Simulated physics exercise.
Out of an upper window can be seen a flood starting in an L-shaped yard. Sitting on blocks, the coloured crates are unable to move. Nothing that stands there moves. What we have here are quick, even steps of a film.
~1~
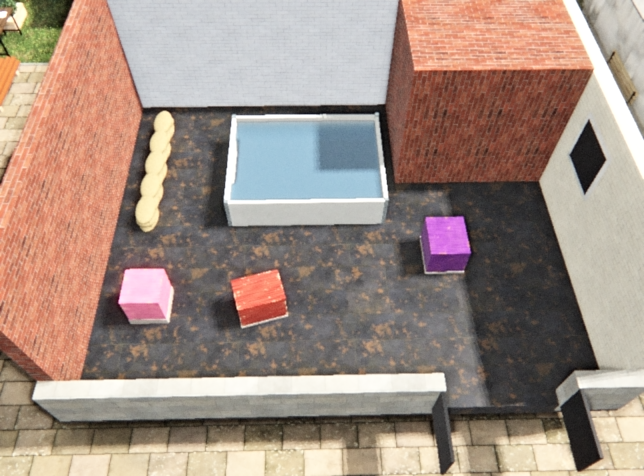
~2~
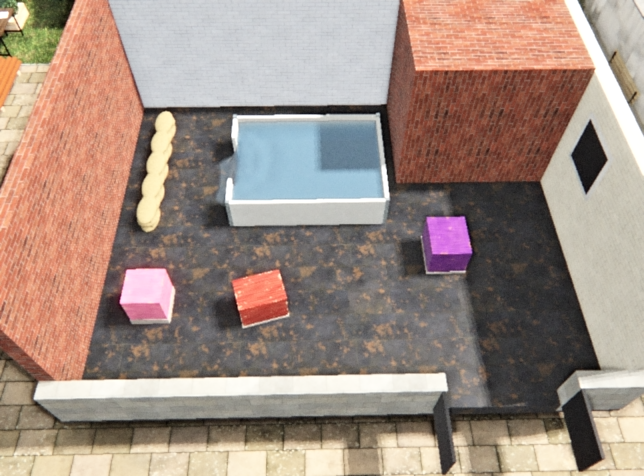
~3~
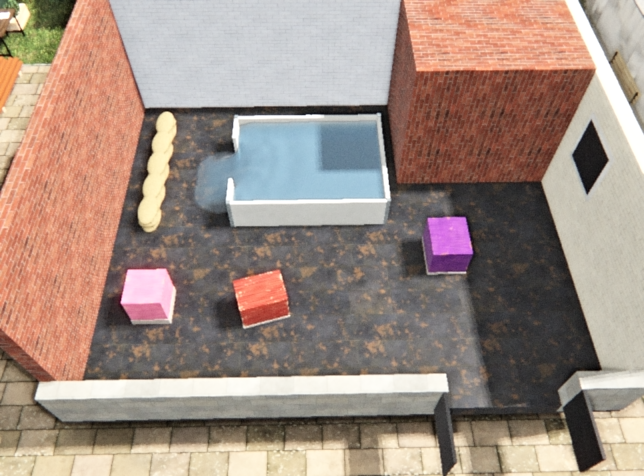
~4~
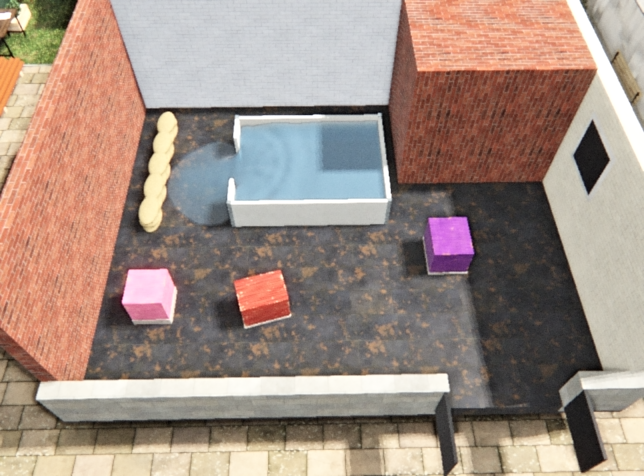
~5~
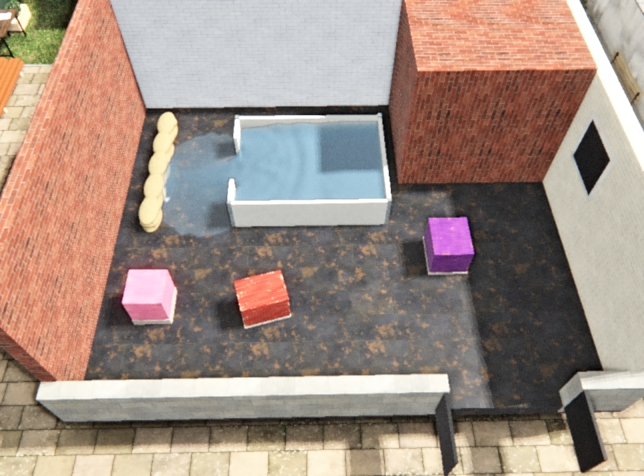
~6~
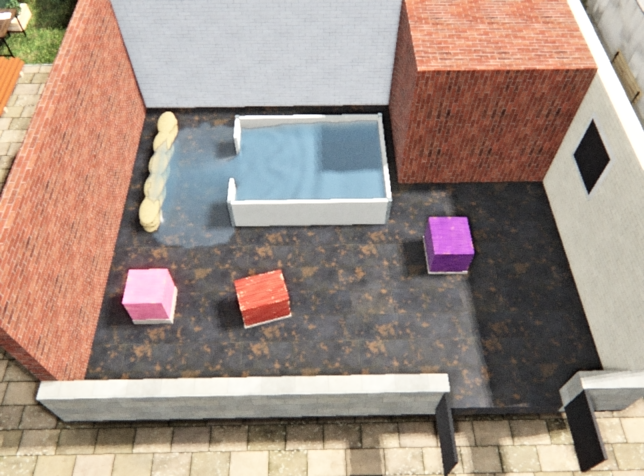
Water pouring through a gap in a white-walled tank's left side, spreading across a dark yard floor to a row of sandbags.
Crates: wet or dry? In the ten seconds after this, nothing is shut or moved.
Outcome: The purple crate is left wet; the red crate is left wet; the pink crate is left wet.
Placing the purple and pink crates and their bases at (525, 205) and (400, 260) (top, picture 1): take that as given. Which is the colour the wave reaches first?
The crate marked red.
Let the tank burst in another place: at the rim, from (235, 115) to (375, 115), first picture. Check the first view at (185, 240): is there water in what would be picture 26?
Submerged.
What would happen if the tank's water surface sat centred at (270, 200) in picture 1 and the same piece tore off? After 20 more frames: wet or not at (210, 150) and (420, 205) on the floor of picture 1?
In turn: Flooded, not flooded.
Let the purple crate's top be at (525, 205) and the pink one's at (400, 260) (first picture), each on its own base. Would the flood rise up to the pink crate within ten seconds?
The pink crate is untouched.
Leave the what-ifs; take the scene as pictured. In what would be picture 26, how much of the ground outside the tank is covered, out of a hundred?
That works out at 45 %.
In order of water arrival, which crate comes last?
Pick: The purple one.
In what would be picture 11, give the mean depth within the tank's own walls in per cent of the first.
About 78 %.
A moment on, water covers 15 % of the floor; the purple crate not reached, the red crate not reached, the pink crate water round its plinth.
Next, water covers 25 % of the floor; the purple crate not reached, the red crate water round its plinth, the pink crate water round its plinth.
Then, water covers 45 % of the floor; the purple crate not reached, the red crate water round its plinth, the pink crate water round its plinth.
Later, water covers 70 % of the floor; the purple crate water round its plinth, the red crate water round its plinth, the pink crate water round its plinth.
In the end, water covers 95 % of the floor; the purple crate was topped, the red crate was topped, the pink crate was topped.
